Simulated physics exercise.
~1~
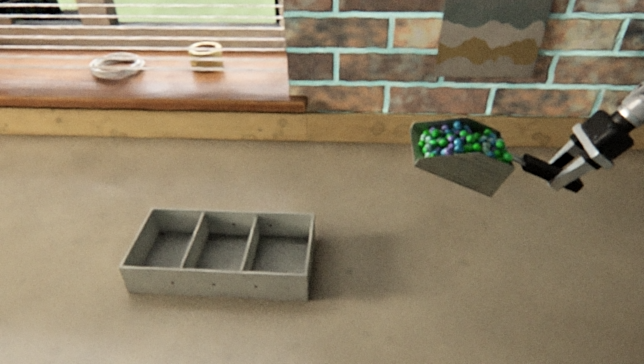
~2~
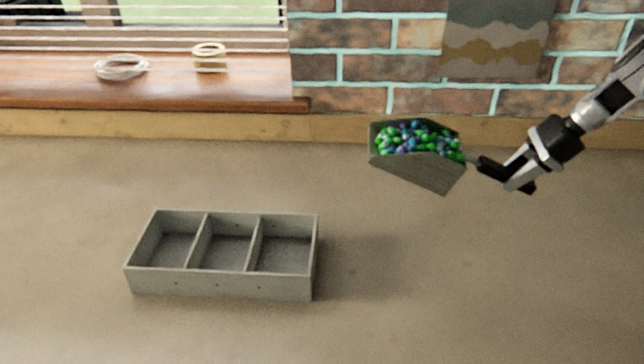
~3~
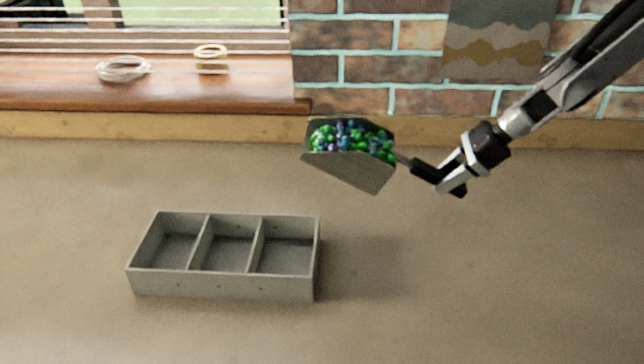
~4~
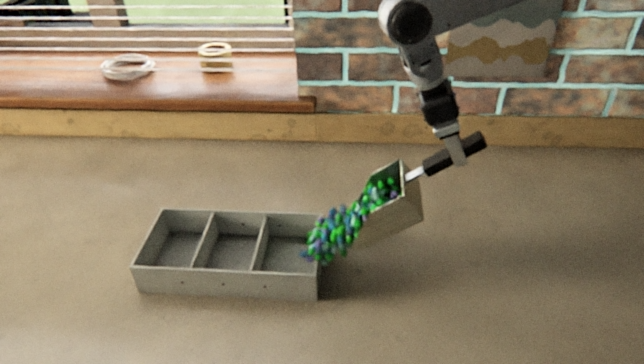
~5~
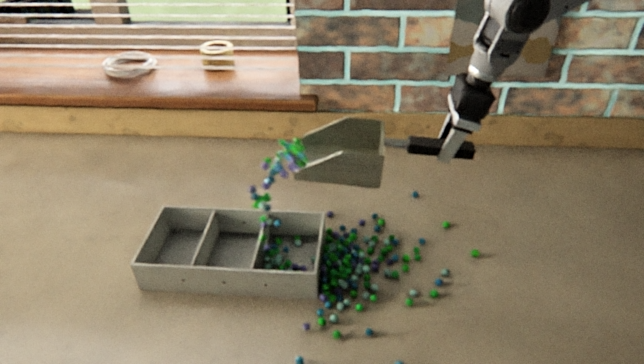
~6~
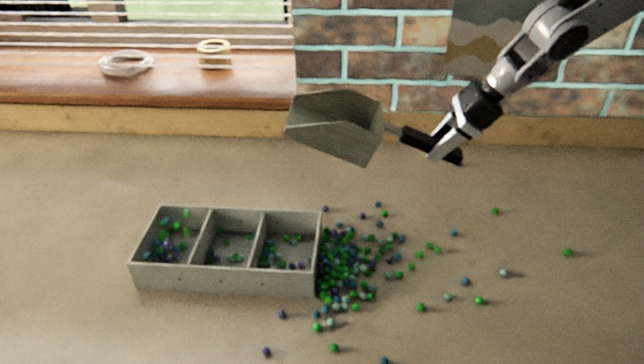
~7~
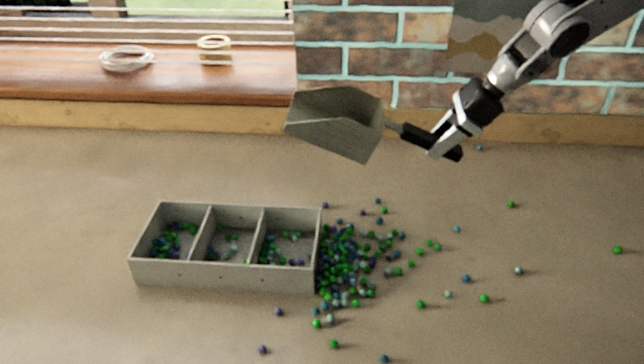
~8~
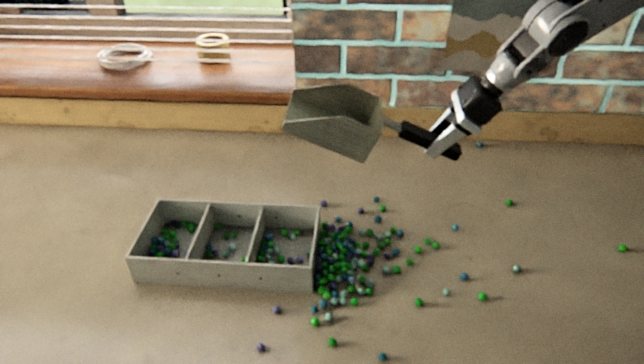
A robot arm carried a scoop of green and blue balls left towards a three-part grey box and tipped it, spilling most onto the table beside the box and some into its compartments, then held the emptied scoop still above the mess.
